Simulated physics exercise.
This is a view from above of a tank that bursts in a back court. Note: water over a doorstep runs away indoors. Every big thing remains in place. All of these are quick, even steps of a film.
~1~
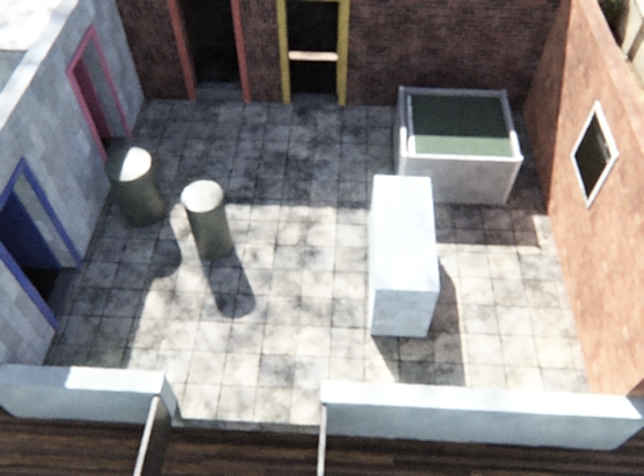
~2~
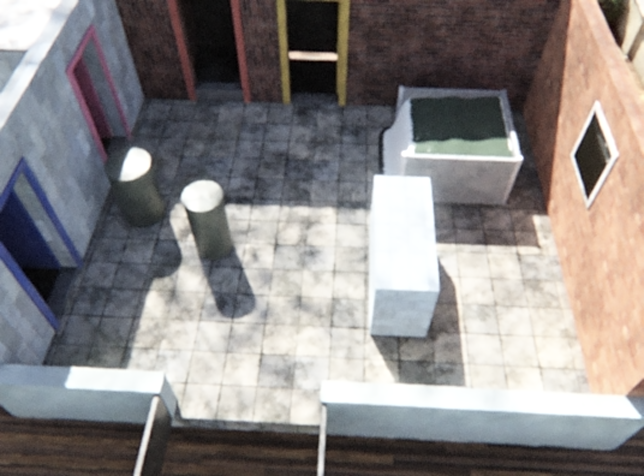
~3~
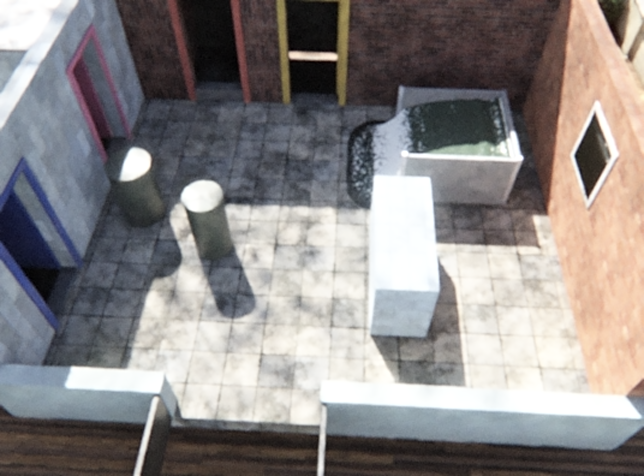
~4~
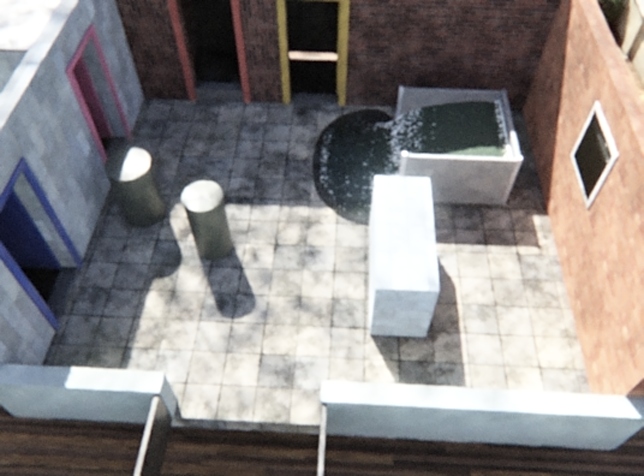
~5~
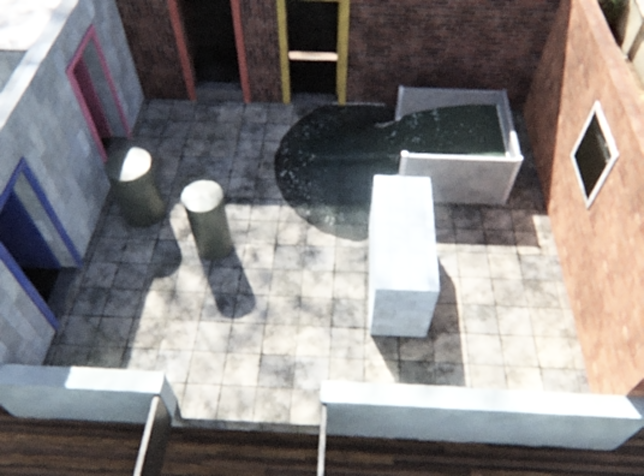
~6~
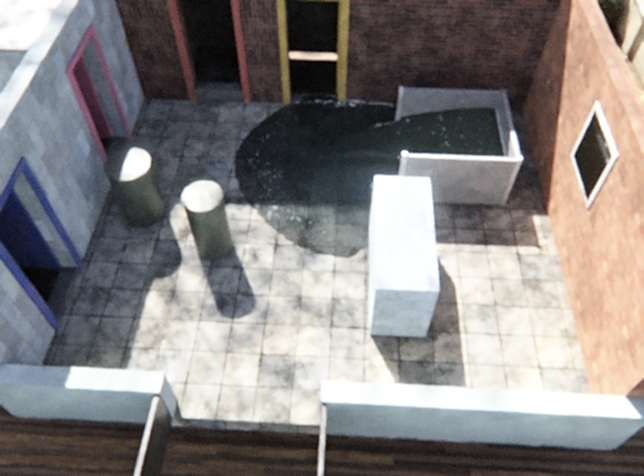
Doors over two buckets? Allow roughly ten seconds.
Pink door over; blue door over; yellow door over; red door not over.
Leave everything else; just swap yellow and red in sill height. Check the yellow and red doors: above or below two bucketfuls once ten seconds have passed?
Outcome - yellow doesn't reach it, red gets too much.
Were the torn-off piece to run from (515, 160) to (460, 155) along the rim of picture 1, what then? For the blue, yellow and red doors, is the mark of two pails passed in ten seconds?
Going through them, the blue one clears the cutoff, the yellow one falls below the cutoff, the red one falls below the cutoff.
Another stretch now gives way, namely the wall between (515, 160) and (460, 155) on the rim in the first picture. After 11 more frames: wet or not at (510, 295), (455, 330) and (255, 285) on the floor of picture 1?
In the order you gave them, I get drenched, drenched, still bare.
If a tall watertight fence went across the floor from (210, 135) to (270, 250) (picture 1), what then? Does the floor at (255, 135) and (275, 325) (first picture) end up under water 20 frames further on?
Taking the points in order, the first is inundated and the second is inundated.
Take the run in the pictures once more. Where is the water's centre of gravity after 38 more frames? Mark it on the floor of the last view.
I'd point to (220, 219).
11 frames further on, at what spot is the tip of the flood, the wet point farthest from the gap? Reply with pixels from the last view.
I'd say near (58, 327).
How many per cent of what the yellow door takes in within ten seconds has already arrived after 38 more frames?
Around 95 in a hundred.
A moment on, water covers 45 % of the floor; the pink door under two buckets in, the blue door not reached, the yellow door under two buckets in, the red door wet at the sill, nothing in.
Next, water covers 55 % of the floor; the pink door far over two buckets in, the blue door wet at the sill, nothing in, the yellow door over two buckets in, the red door wet at the sill, nothing in.
Then, water covers 60 % of the floor; the pink door far over two buckets in, the blue door under two buckets in, the yellow door over two buckets in, the red door wet at the sill, nothing in.
Later, water covers 65 % of the floor; the pink door far over two buckets in, the blue door over two buckets in, the yellow door over two buckets in, the red door wet at the sill, nothing in.
In the end, water covers 85 % of the floor; the pink door far over two buckets in, the blue door over two buckets in, the yellow door over two buckets in, the red door wet at the sill, nothing in.
